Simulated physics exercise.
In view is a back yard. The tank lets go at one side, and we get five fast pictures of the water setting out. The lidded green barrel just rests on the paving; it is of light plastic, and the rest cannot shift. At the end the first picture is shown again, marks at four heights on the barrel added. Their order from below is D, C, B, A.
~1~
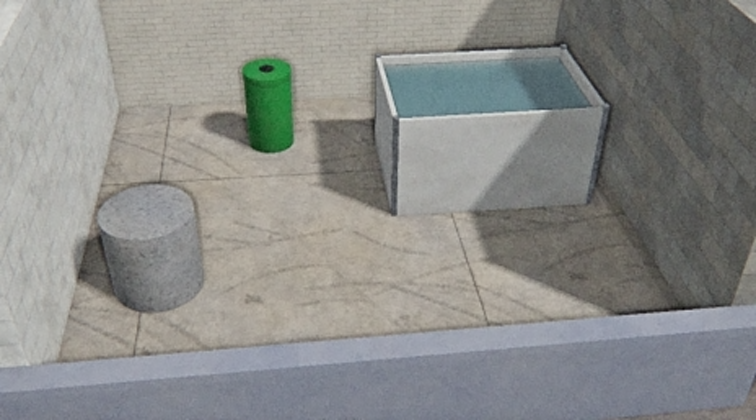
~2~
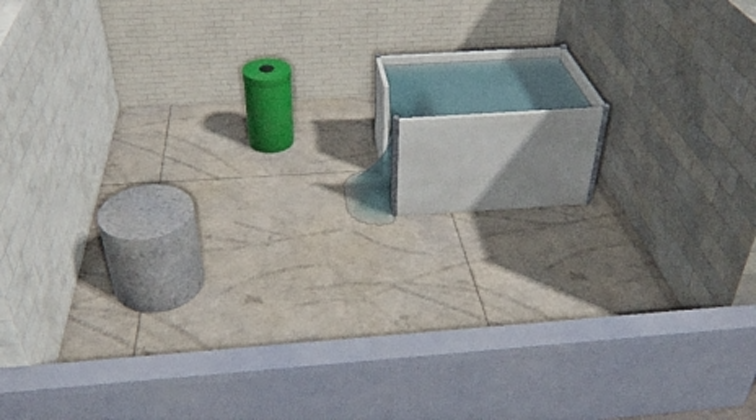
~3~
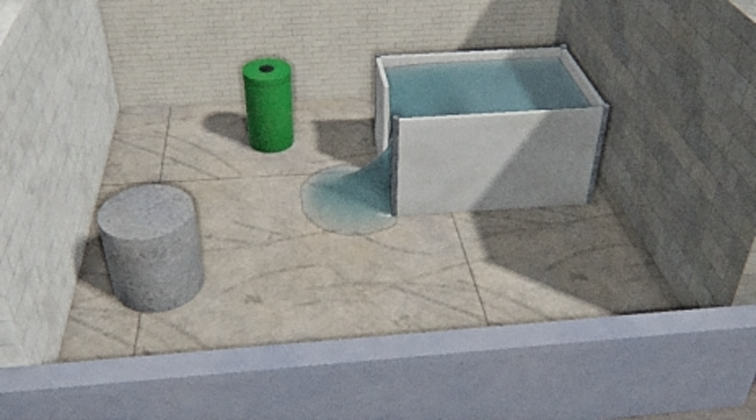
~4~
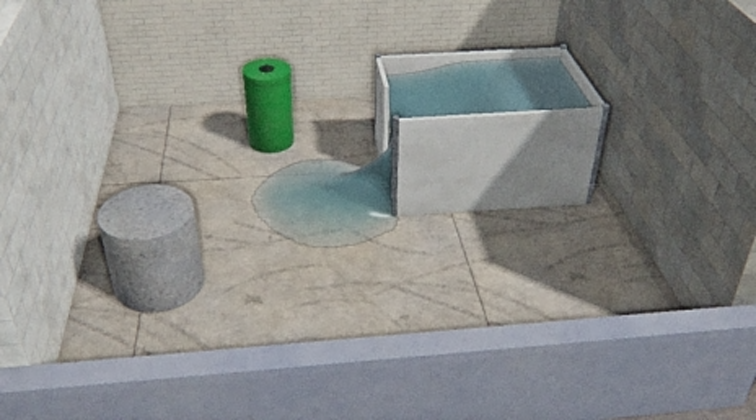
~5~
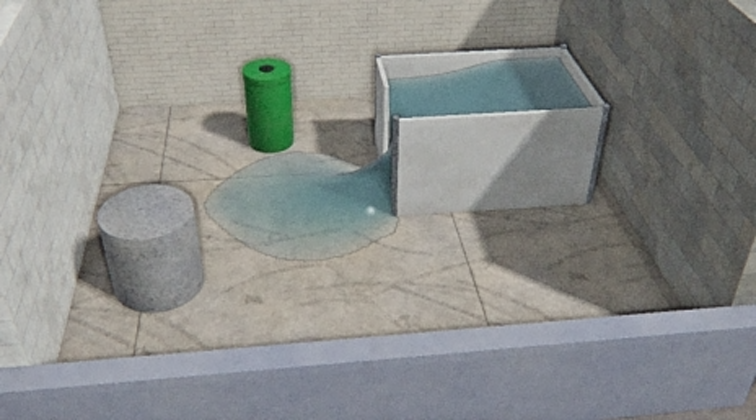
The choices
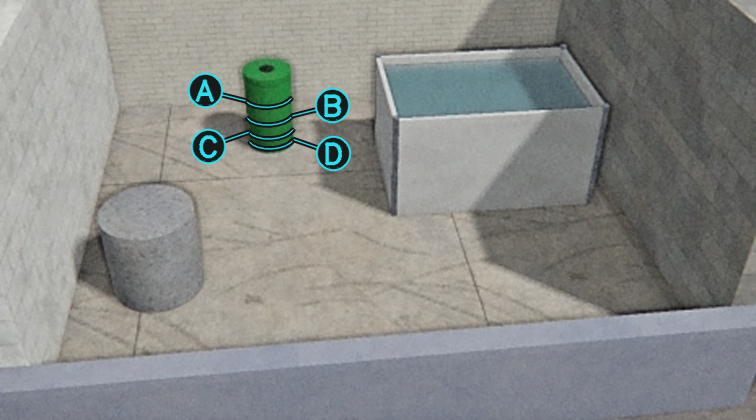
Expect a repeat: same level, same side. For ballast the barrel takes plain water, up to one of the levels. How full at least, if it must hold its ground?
The answer is mark C.
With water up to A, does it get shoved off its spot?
No, not at all.
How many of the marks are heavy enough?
Three of the four.
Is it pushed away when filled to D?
Yes.
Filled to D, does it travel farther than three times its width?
No, less.
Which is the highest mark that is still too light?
D it is.
On the marked copy, A at (268, 107); B at (270, 124); C at (271, 138); D at (272, 148); from the bottom up D, C, B, A.
With A, it does not move.
With B, it does not move.
With C, it does not move.
With D, it is pushed about twice its own width away.
